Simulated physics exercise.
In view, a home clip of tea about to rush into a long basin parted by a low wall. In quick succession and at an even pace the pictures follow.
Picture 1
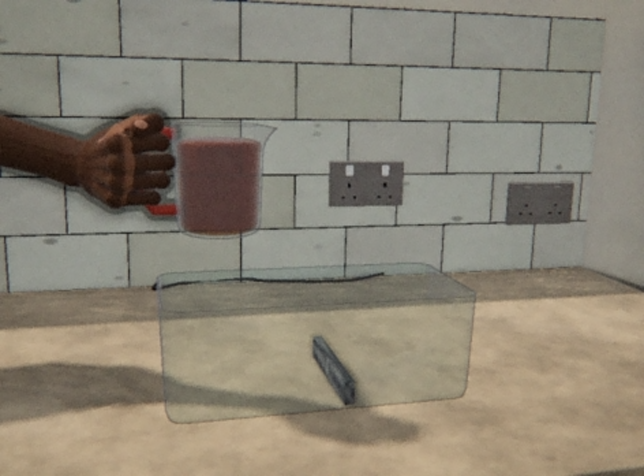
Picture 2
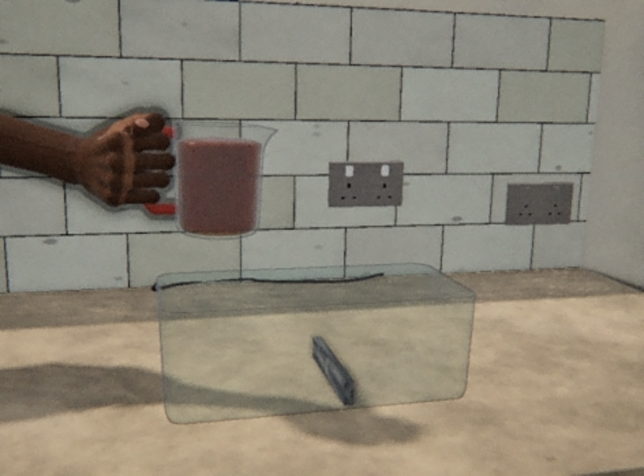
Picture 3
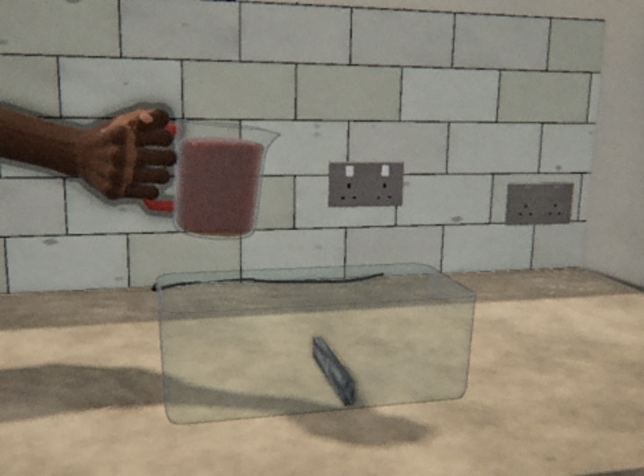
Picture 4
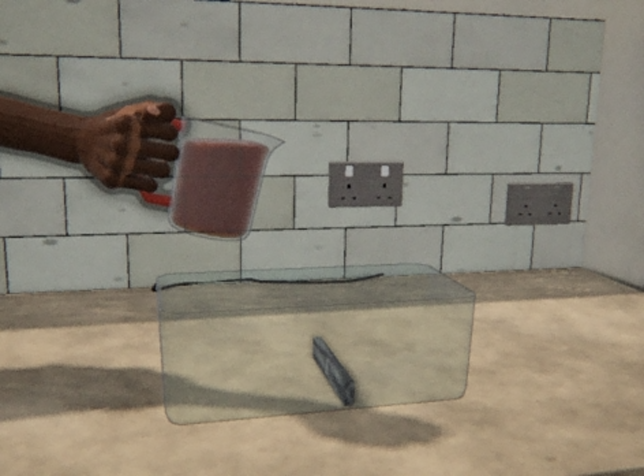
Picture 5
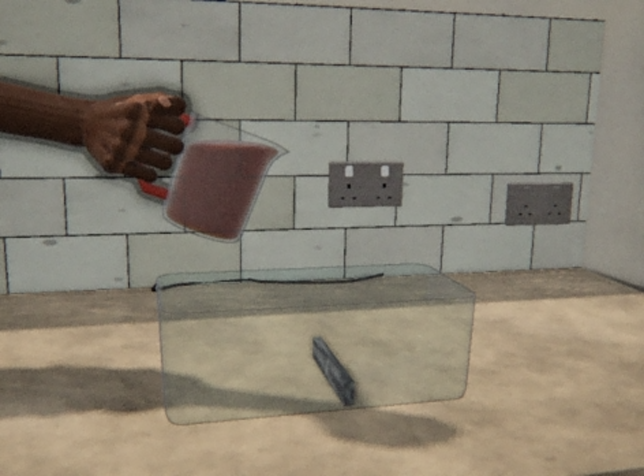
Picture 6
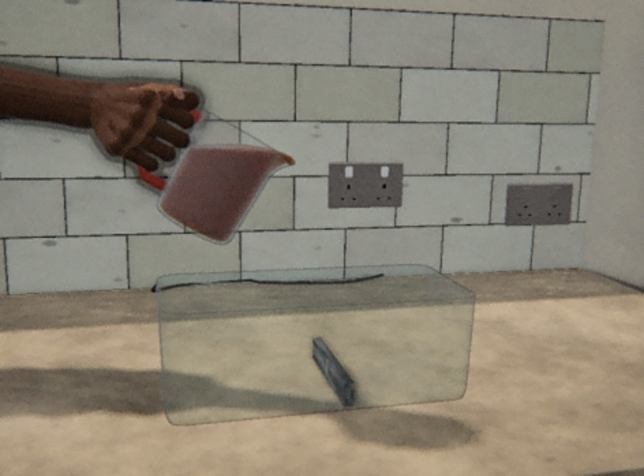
A dark-skinned hand reaches in from the left, gripping the red handle of a clear jug of reddish-brown tea, above a pale worktop seen from the front by a still camera. Below sits a long, clear basin with a small dark grey piece inside, before pale tiles and two grey sockets. The hand steadily tilts the jug rightward, and the tea reaches its spout.
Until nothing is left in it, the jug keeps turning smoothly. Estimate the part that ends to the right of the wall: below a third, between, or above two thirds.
I predict a middling amount ends up right of the wall, one third up to two thirds.
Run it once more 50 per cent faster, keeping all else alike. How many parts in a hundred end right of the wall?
Around 45 per cent ends up there.
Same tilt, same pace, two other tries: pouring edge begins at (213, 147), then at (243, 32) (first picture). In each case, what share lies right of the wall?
First place gives some 10 %, second place some 30 %.
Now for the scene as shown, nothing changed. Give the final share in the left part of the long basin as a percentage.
Share approx. 40 per cent.
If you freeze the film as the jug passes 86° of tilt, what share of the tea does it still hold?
About 60 per cent.
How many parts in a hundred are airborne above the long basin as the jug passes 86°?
I'd say some 20 per cent of it.
A moment on, the jug is tipped on its side and 62 per cent is still to pour, 2 is left of the wall and 15 right of it.
Next, the jug is tipped right over and 14 per cent is still to pour, 24 is left of the wall and 50 right of it.
Then the jug is tipped right over and 1 per cent is still to pour, 41 is left of the wall and 57 right of it.
Later the jug is tipped right over and 0 per cent is still to pour, 42 is left of the wall and 57 right of it.
At rest 42 per cent lies left of the wall, 57 right of it and 1 outside.
